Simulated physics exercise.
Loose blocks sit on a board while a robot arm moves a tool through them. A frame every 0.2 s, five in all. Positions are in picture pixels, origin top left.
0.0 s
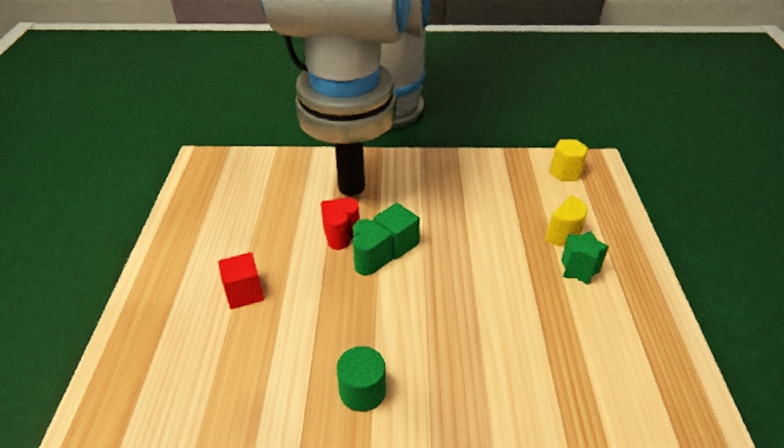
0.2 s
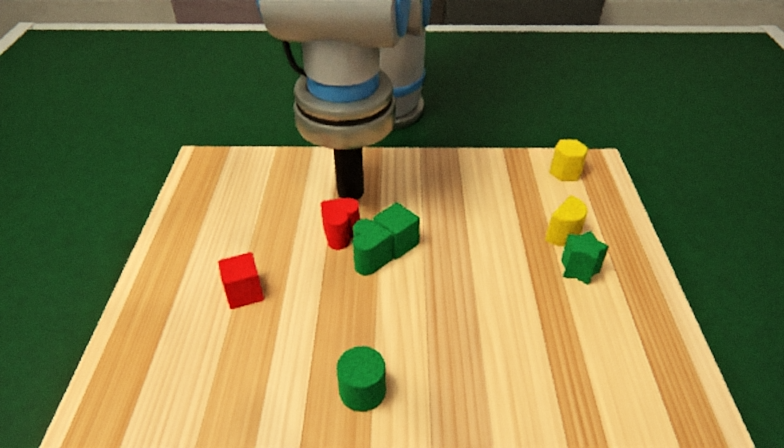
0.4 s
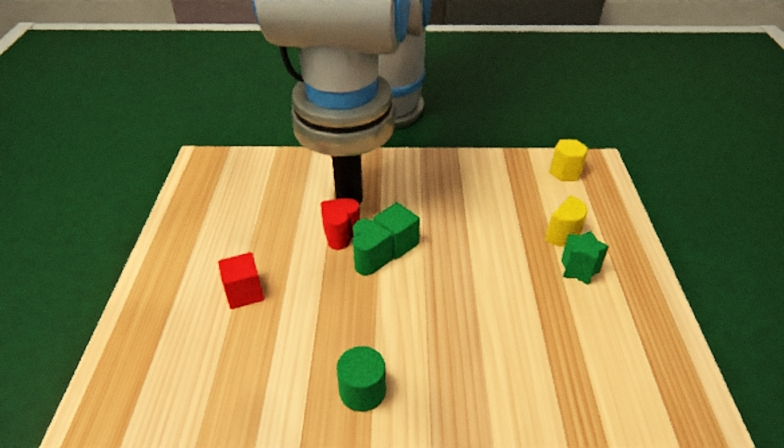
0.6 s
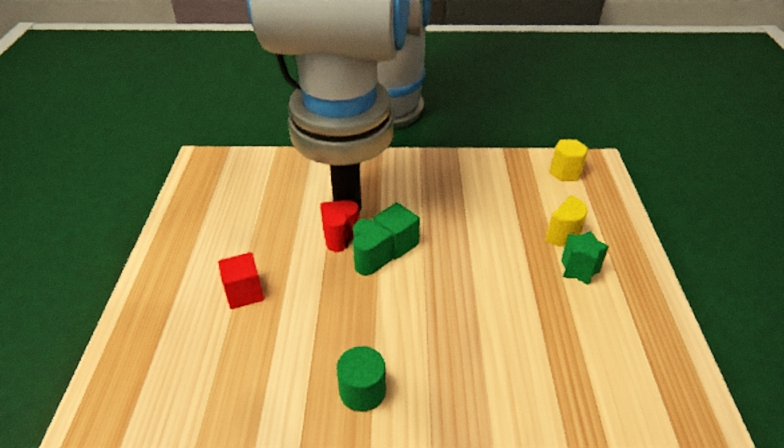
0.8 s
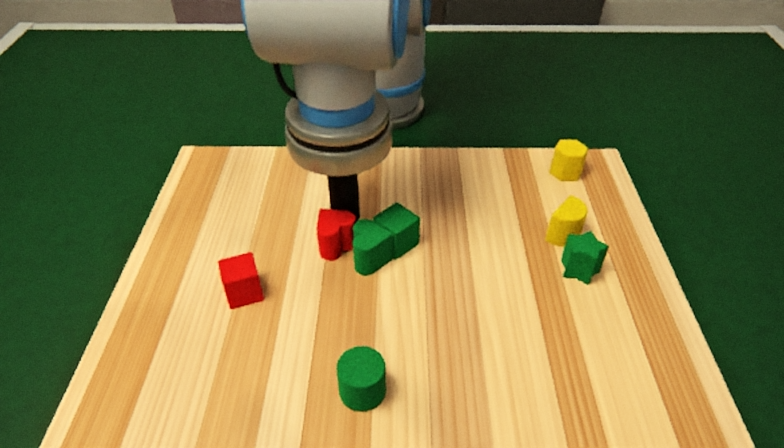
At first, a robot arm holds its black tool just behind a red heart block, beside touching green blocks on a striped wooden board. The tool eases toward the viewer and reaches the red heart, then nudges it slightly forward and to the left, while the other blocks stay still.
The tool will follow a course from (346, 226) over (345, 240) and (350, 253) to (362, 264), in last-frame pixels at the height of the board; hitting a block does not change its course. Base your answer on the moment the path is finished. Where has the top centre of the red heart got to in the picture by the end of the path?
In the picture, that point is around (324, 243).
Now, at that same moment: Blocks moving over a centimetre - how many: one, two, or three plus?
The answer is two blocks.
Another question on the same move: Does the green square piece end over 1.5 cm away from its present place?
I believe not.
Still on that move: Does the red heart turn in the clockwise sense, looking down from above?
Answer: Yes.
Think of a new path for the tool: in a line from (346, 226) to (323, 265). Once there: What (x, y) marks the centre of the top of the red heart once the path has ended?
I predict (304, 261).
On the path given first. Halfway along, tool (345, 240); red heart (325, 239), turned 30° clockwise; green heart (372, 236).
At the end, tool (362, 256); red heart (324, 243), turned 45° clockwise; green heart (392, 249); green square piece unmoved.
